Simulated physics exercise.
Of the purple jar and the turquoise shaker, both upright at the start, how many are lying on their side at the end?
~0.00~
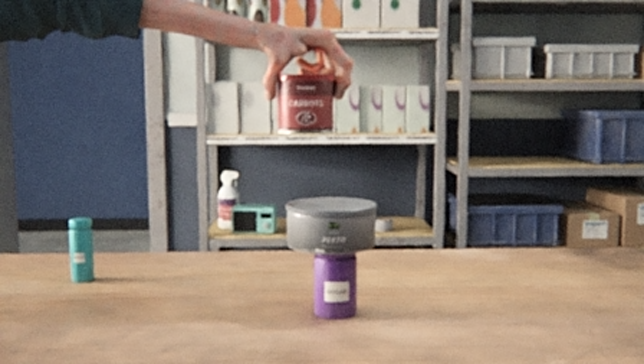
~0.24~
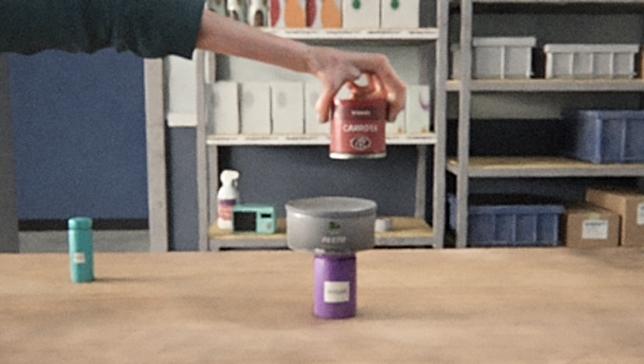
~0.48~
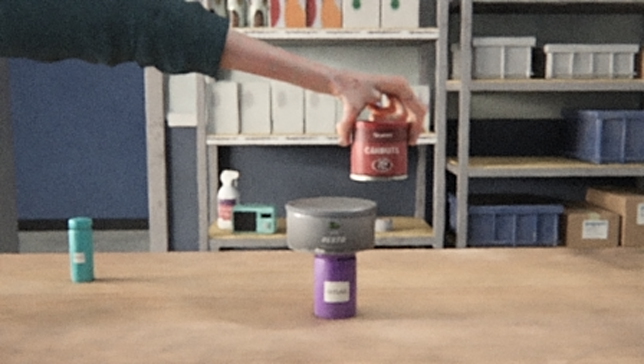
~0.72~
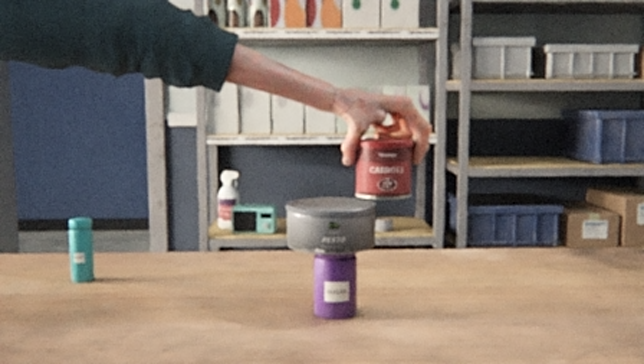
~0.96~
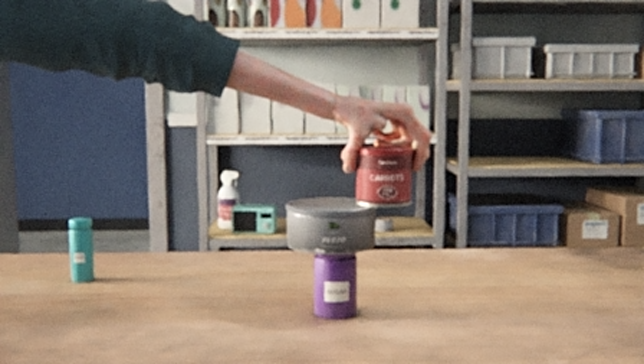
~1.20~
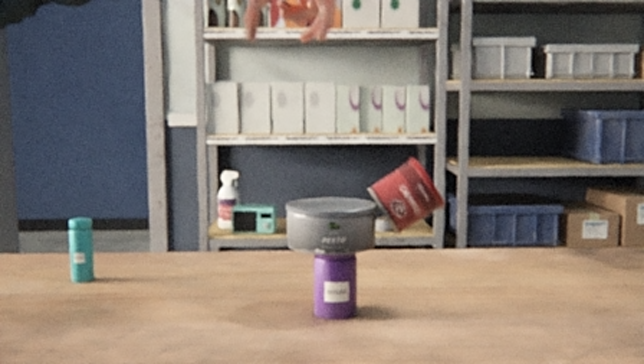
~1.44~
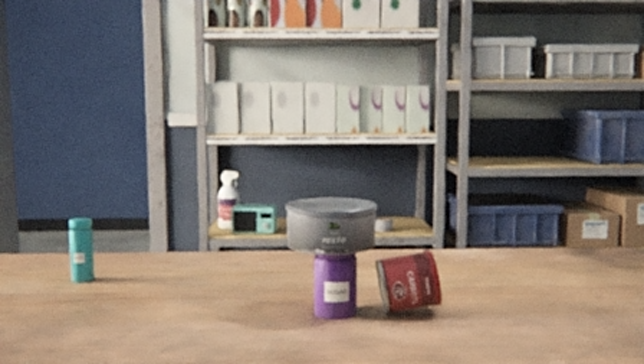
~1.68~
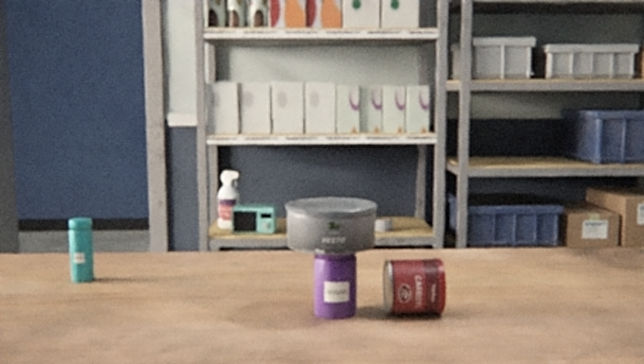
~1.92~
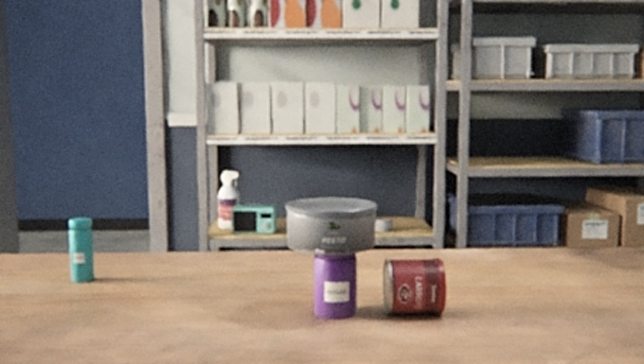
None of them are. The purple jar and the turquoise shaker both still stand upright at the end.
